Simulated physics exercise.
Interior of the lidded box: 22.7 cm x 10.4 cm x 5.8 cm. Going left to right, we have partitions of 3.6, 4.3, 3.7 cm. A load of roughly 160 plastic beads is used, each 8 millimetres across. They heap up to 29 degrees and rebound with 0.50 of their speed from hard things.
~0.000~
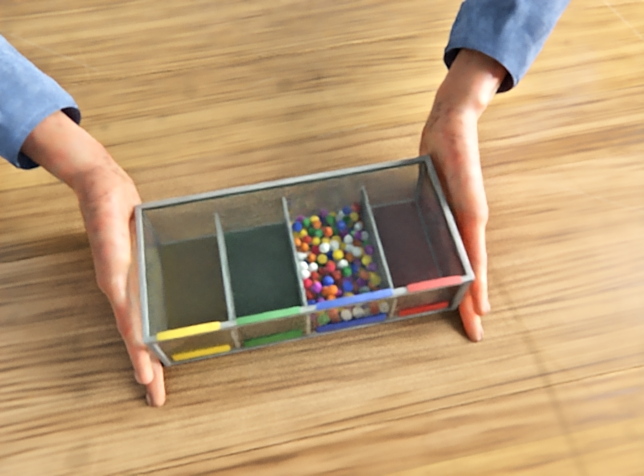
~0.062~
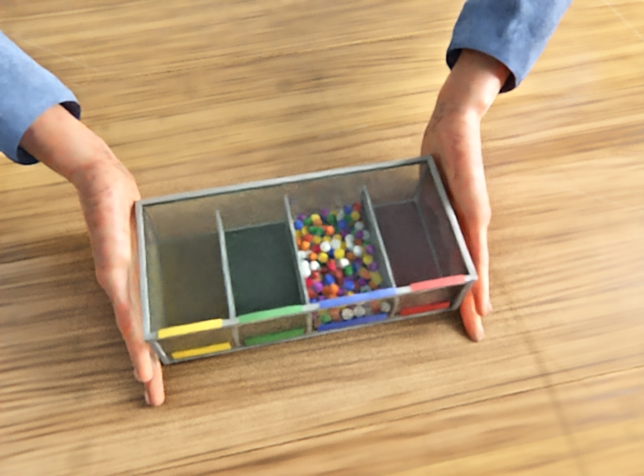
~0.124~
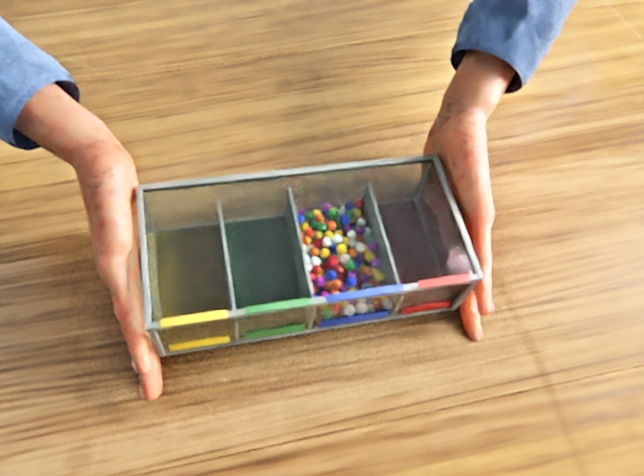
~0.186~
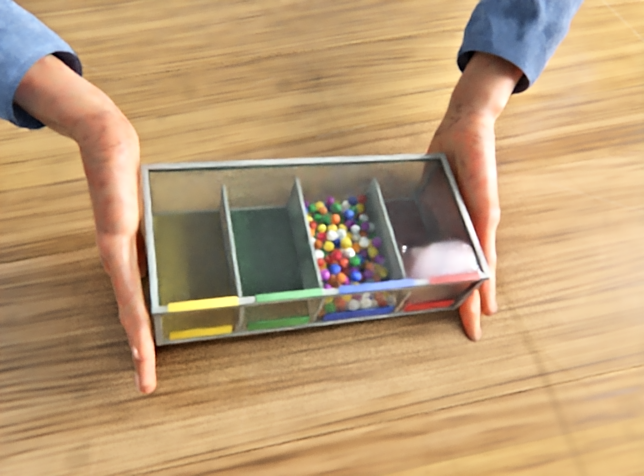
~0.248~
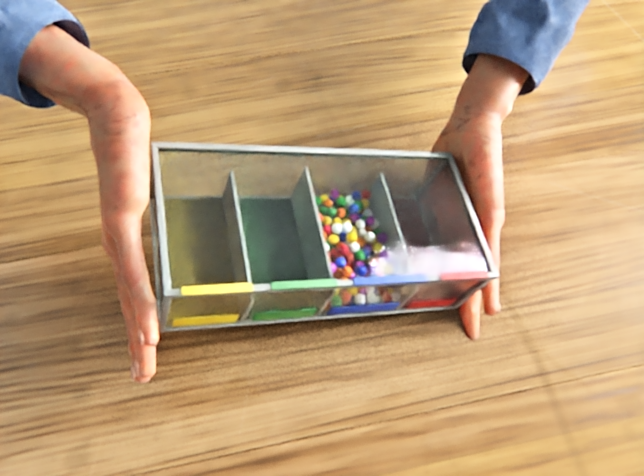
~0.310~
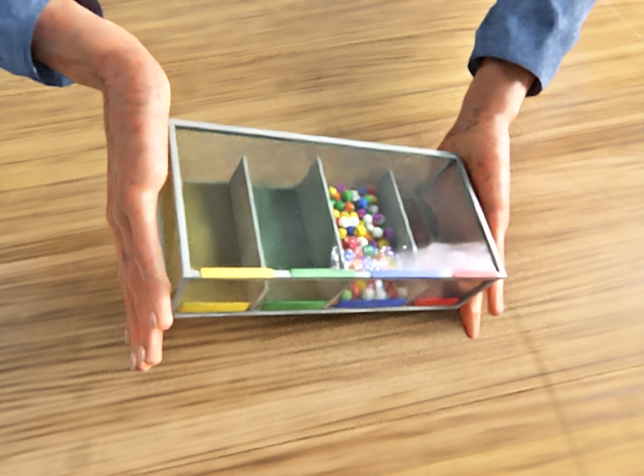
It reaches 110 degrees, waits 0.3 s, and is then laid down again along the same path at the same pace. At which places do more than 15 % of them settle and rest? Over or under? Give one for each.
Red over; blue under; green under; yellow under.
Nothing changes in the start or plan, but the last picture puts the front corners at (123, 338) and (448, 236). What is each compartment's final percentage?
Final per cent - red: 0; blue: 60; green: 10; yellow: 30.
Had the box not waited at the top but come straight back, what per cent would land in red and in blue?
You'd end up with red at 100 per cent and blue at 0 per cent.
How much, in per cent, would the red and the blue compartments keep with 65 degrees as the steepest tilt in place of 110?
Then red would end with 0 per cent and blue with 100 per cent.
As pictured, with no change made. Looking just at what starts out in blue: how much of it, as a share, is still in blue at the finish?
Something like 0 per cent.
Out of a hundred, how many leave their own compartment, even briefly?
Around 100 percent.
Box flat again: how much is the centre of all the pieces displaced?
Net shift: Approx. 6.0 cm.
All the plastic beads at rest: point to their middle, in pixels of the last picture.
Somewhere near (412, 250) in the last picture.
After 1.44 s, tilt 110 degrees; red 90 %, blue 10 %.
After 2.20 s, tilt 55 degrees; red 100 %.
Then, at 2.98 s, tilt 0 degrees; red 100 %.
By 3.5 s all is still; red 100 %, blue 0 %, green 0 %, yellow 0 %.
